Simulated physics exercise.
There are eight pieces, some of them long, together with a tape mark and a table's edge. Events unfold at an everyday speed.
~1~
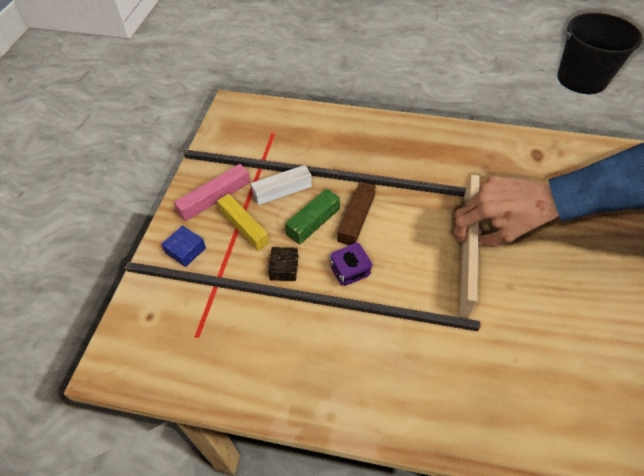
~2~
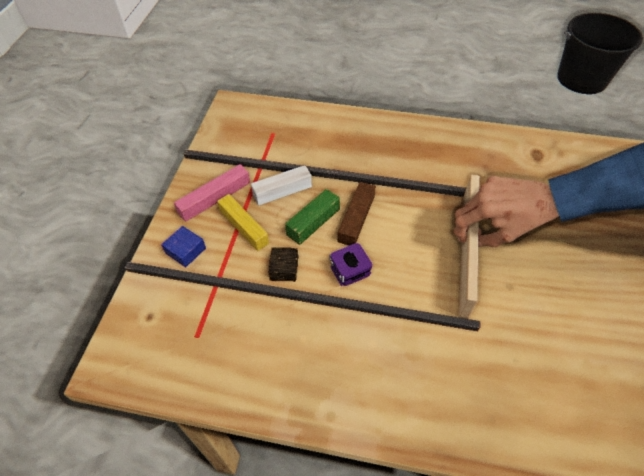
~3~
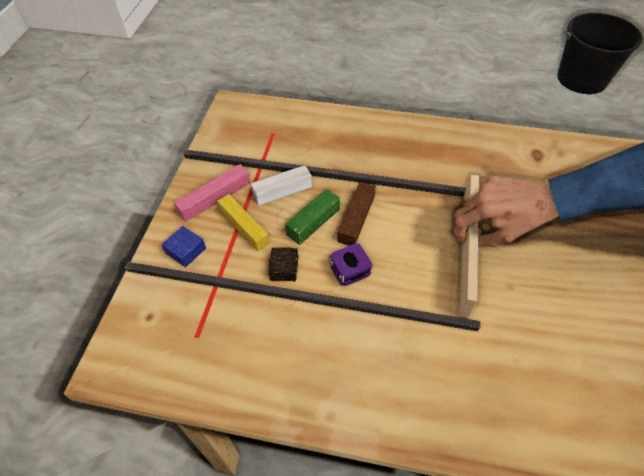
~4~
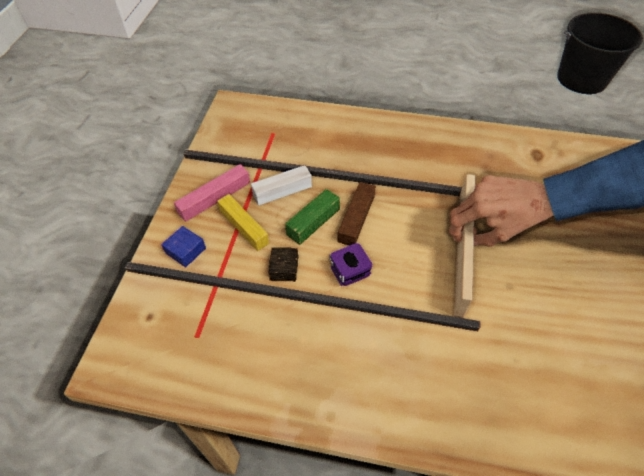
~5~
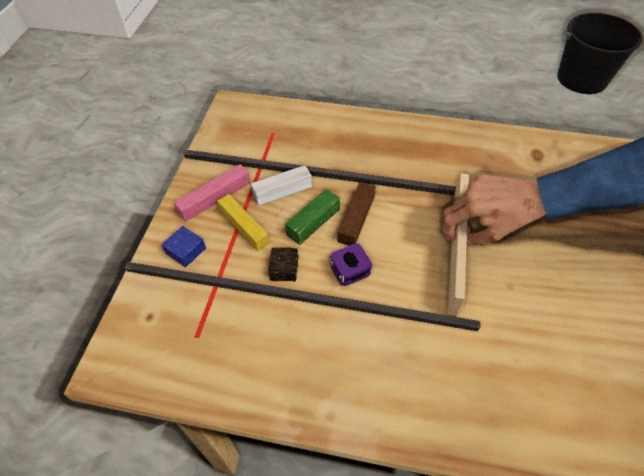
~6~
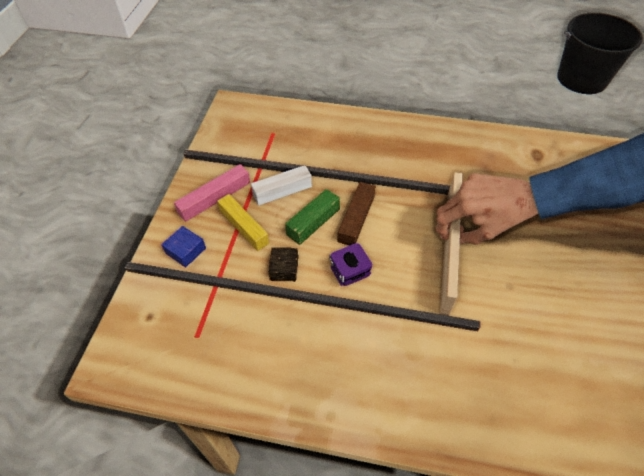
A wooden board, held upright by a hand in a blue sleeve, slid slightly left between two dark rails, while the eight colored pieces lying near the red line on the table stayed still.
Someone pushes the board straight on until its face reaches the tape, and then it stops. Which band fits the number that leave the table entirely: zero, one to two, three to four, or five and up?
The band is zero.
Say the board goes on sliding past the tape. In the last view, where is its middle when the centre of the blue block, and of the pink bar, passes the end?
Roughly (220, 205); for the second one, roughly (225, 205).
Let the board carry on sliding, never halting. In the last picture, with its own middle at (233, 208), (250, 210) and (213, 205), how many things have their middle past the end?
Taking the places in turn, the counts are 0, 0 and 2.
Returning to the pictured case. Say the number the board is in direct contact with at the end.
Tally at the end: 2.
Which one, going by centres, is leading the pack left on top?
The pink bar is it.
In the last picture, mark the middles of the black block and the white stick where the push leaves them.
Final spots - black block (182, 255), white stick (214, 176).
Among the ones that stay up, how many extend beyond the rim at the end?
1, I think.
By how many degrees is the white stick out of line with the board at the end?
I'd estimate about 45 degrees.
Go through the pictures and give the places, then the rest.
In the first picture, blue block (184, 246); pink bar (213, 192); yellow bar (243, 222); board (469, 243); tape (241, 220).
In the second picture, pink bar (213, 192); green bar (313, 216).
In the third picture, yellow bar (243, 222); brown bar (357, 213).
In the fourth picture, blue block (184, 246); white stick (282, 185).
In the fifth picture, pink bar (213, 192); black block (284, 264).
In the sixth picture, blue block (184, 246); pink bar (213, 192); yellow bar (243, 222); board (452, 240); tape (241, 220).
Soon after, none off yet; blue block at rest near (184, 246); pink bar at rest near (213, 192); yellow bar at rest near (243, 222).
In the end, the number that fall off is zero.
